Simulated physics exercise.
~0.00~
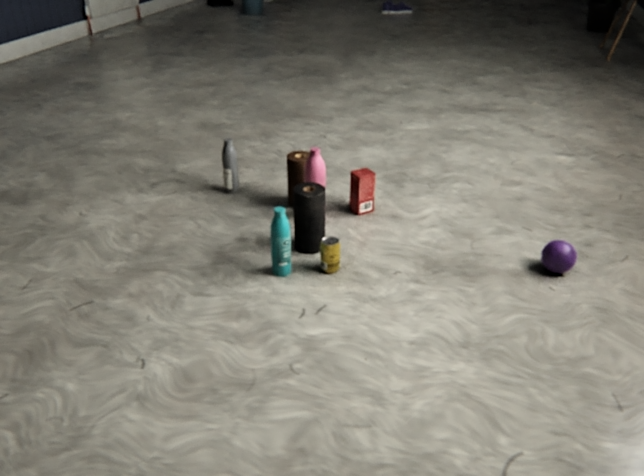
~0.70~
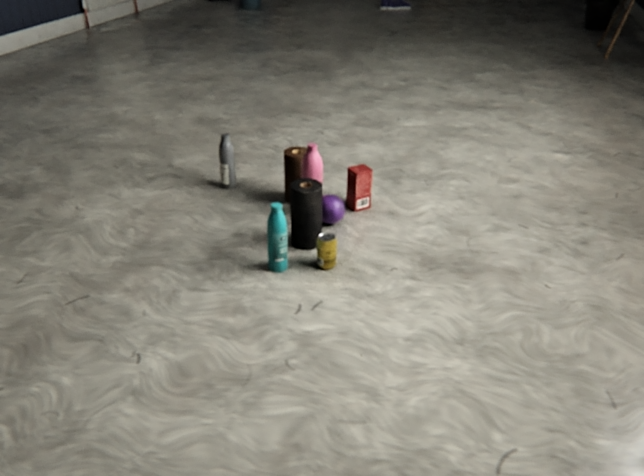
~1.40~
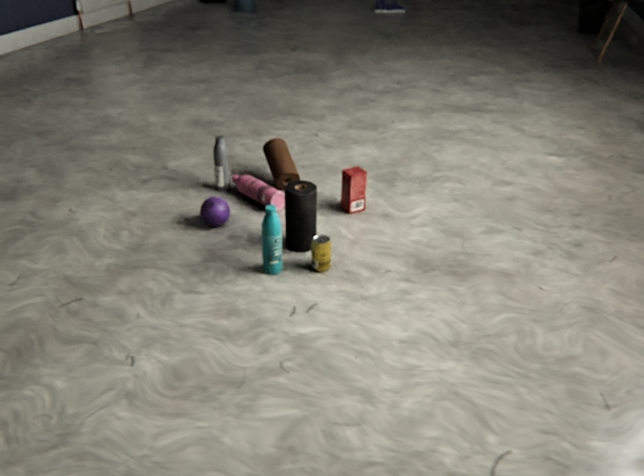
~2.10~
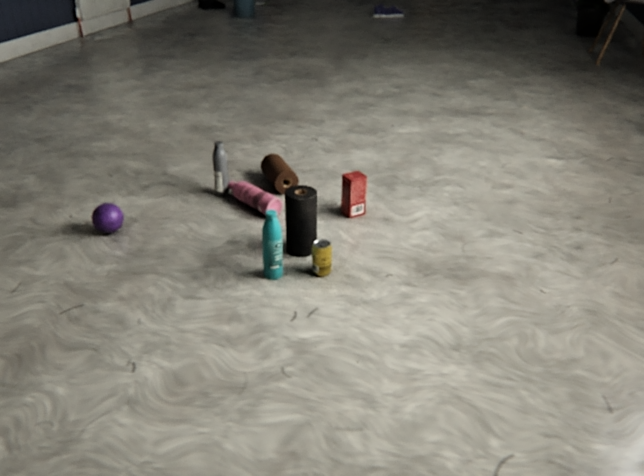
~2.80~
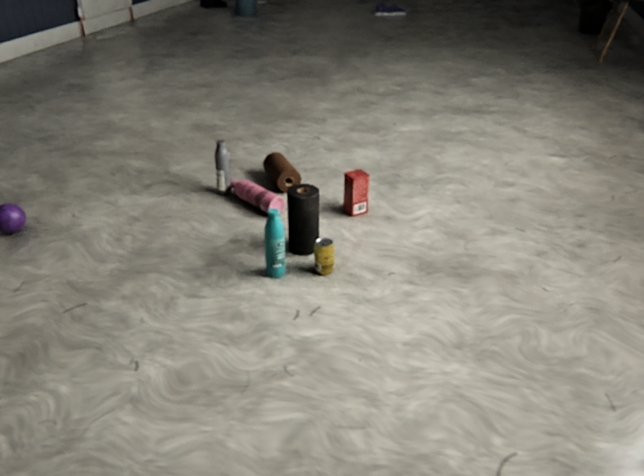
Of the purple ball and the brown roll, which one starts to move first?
The purple ball moves first, rolling left to the group while the brown roll is still standing in place. The brown roll only topples afterwards.
